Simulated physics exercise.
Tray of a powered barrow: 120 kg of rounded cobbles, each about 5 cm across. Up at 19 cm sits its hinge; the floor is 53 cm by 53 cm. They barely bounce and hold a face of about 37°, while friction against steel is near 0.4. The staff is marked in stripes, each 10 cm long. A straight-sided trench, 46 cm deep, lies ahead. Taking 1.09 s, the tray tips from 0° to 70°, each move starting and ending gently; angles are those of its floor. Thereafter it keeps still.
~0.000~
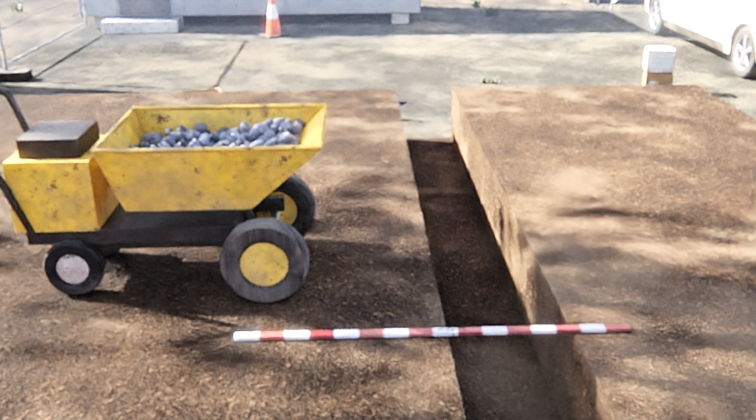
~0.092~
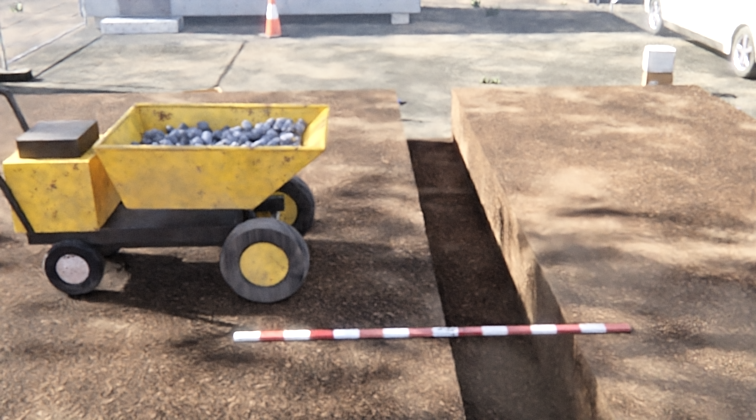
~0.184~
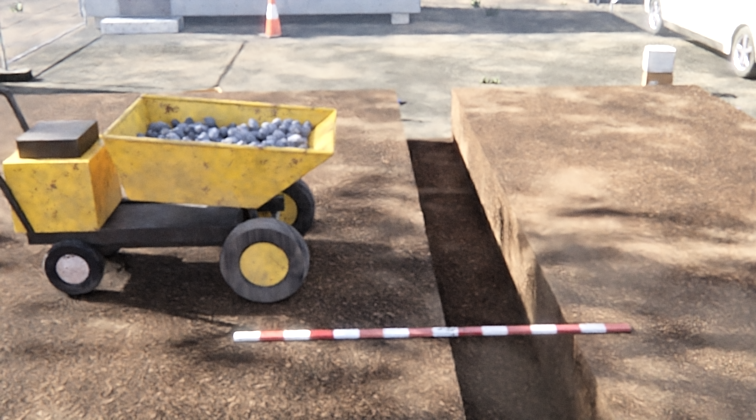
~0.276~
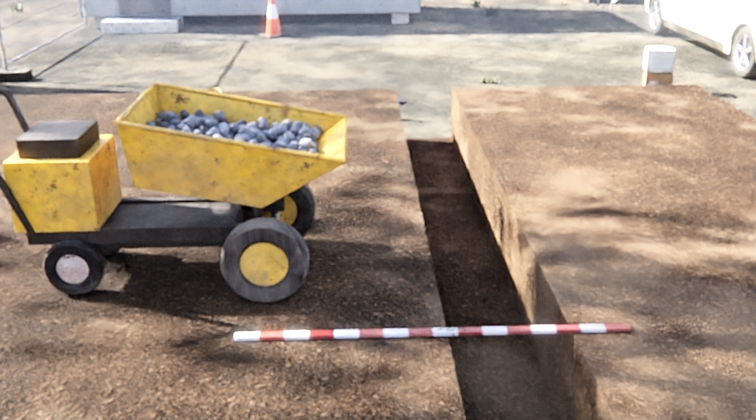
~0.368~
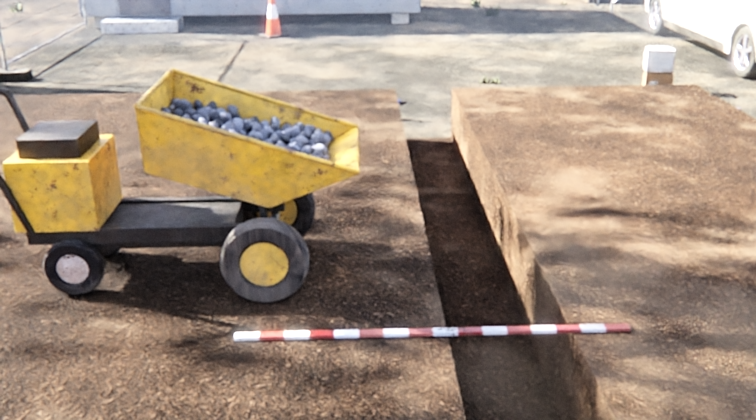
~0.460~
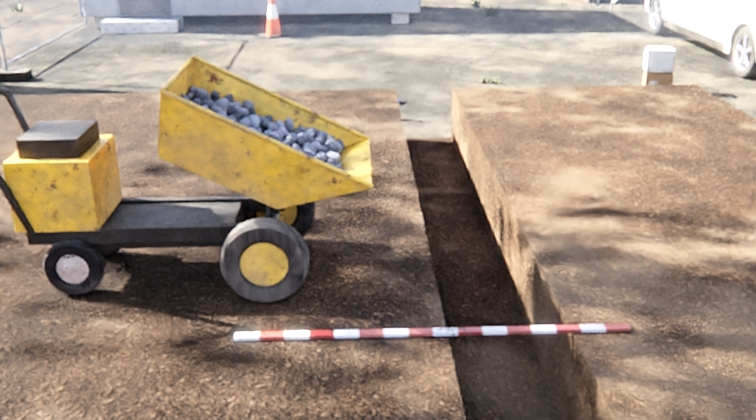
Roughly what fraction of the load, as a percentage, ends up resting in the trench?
Roughly 75 per cent of the load.
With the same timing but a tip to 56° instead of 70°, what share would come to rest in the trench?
It would be near 75 per cent.
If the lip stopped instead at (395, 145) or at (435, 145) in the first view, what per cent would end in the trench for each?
Roughly 100 percent for the first, and 70 percent for the second.
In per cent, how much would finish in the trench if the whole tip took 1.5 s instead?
In that case, around 70%.
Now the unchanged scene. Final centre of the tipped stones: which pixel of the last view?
The tipped stones centre close to (486, 337).
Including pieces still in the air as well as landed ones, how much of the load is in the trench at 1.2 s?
25 per cent or so by then.
After 0.8 s the floor is at 59°; 100 % in the tray; the foremost stones are at (393, 222).
After 1.2 s the floor is at 70°; 55 % in the tray, 19 % short of the trench, 26 % in the trench; the foremost stones are at (494, 316).
After 1.5 s the floor is at 70°; 14 % in the tray, 21 % short of the trench, 65 % in the trench; the foremost stones are at (532, 341).
After 3.5 s the floor is at 70°; 3 % in the tray, 22 % short of the trench, 75 % in the trench; the foremost stones are at (535, 347).
